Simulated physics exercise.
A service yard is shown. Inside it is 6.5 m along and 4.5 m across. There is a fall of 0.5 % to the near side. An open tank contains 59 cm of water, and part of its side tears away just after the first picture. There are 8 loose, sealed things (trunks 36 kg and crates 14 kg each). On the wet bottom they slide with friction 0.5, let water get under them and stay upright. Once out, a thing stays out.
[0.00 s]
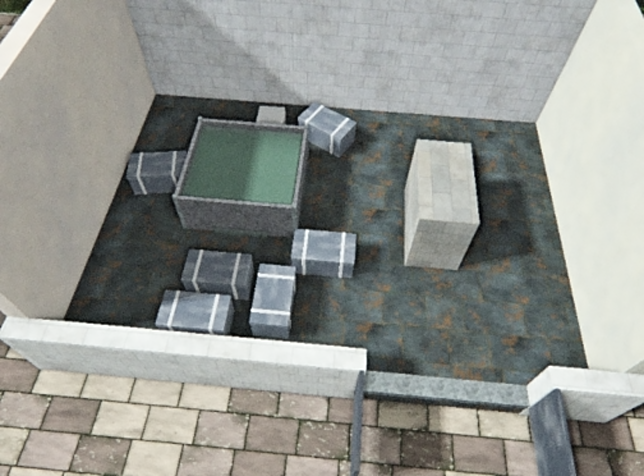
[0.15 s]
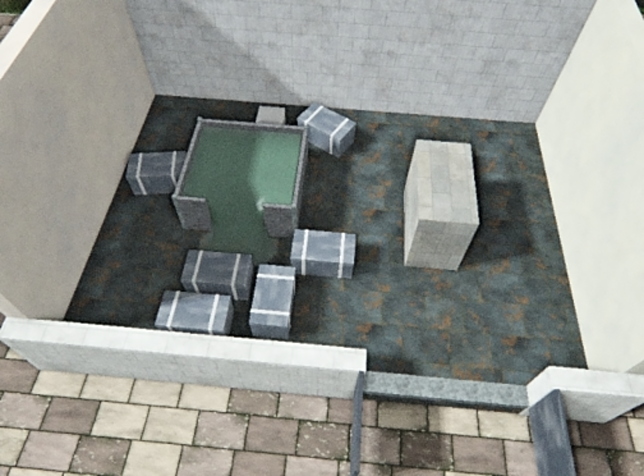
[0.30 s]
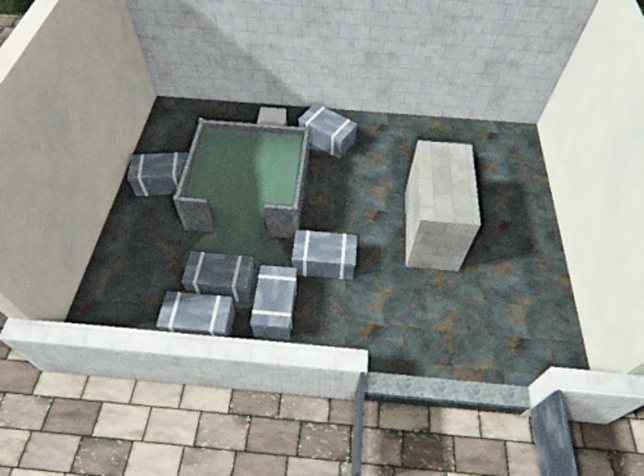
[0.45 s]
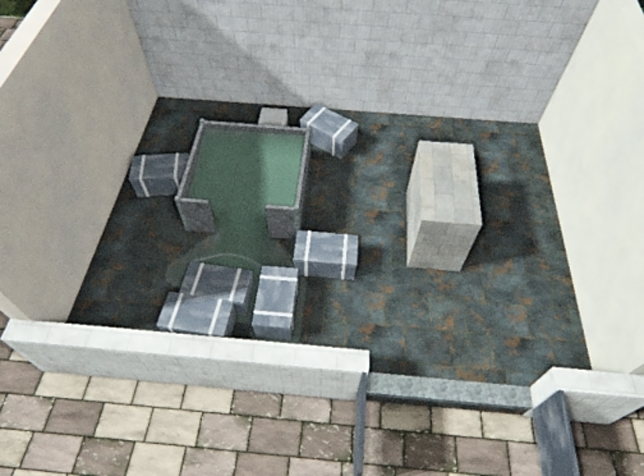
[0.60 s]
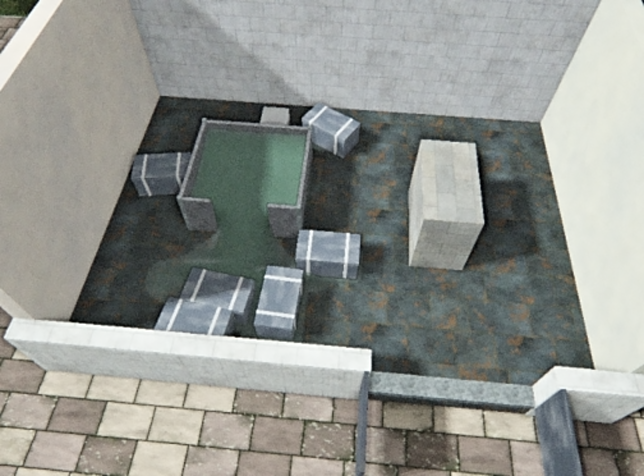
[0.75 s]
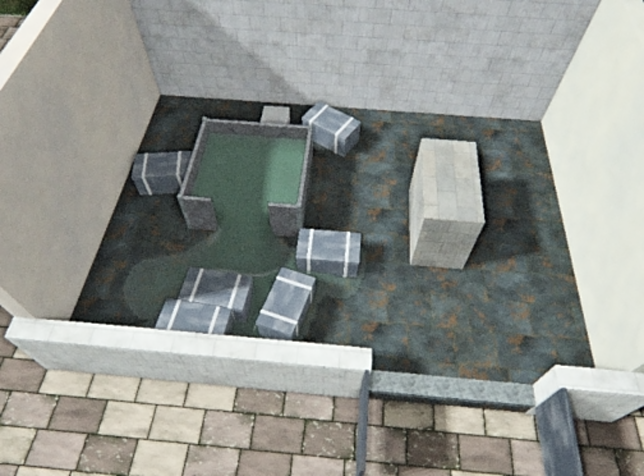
Walled service yard with an open tank losing part of its near side, greenish water spreading out and nudging nearby strapped trunks slightly.
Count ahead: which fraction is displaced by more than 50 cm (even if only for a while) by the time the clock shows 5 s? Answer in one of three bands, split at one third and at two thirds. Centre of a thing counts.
One to two thirds.
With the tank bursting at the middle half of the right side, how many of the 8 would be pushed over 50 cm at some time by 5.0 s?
In that case the number is 1.
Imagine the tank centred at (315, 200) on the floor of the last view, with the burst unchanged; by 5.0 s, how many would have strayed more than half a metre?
In that case the number is 4.
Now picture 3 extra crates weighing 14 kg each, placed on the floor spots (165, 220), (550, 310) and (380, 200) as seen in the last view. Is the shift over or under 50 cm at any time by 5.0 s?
Check, in order - not exceeded, not exceeded, not exceeded.
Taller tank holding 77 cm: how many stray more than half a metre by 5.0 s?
In that case the number is 4.
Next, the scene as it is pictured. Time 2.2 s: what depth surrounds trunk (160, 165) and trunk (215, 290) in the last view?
Roughly 0 and 15 cm.
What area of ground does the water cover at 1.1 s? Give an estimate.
Some 7.0 m2.
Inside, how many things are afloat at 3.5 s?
Count: 2.
After 1.1 s 1 of 8 are over 50 cm from their spots; 0 afloat.
After 2.2 s 1 of 8 are over 50 cm from their spots; 1 afloat.
After 3.5 s 3 of 8 are over 50 cm from their spots; 2 afloat.
After 5.0 s 4 of 8 are over 50 cm from their spots, and 4 have been at some point; 2 afloat.
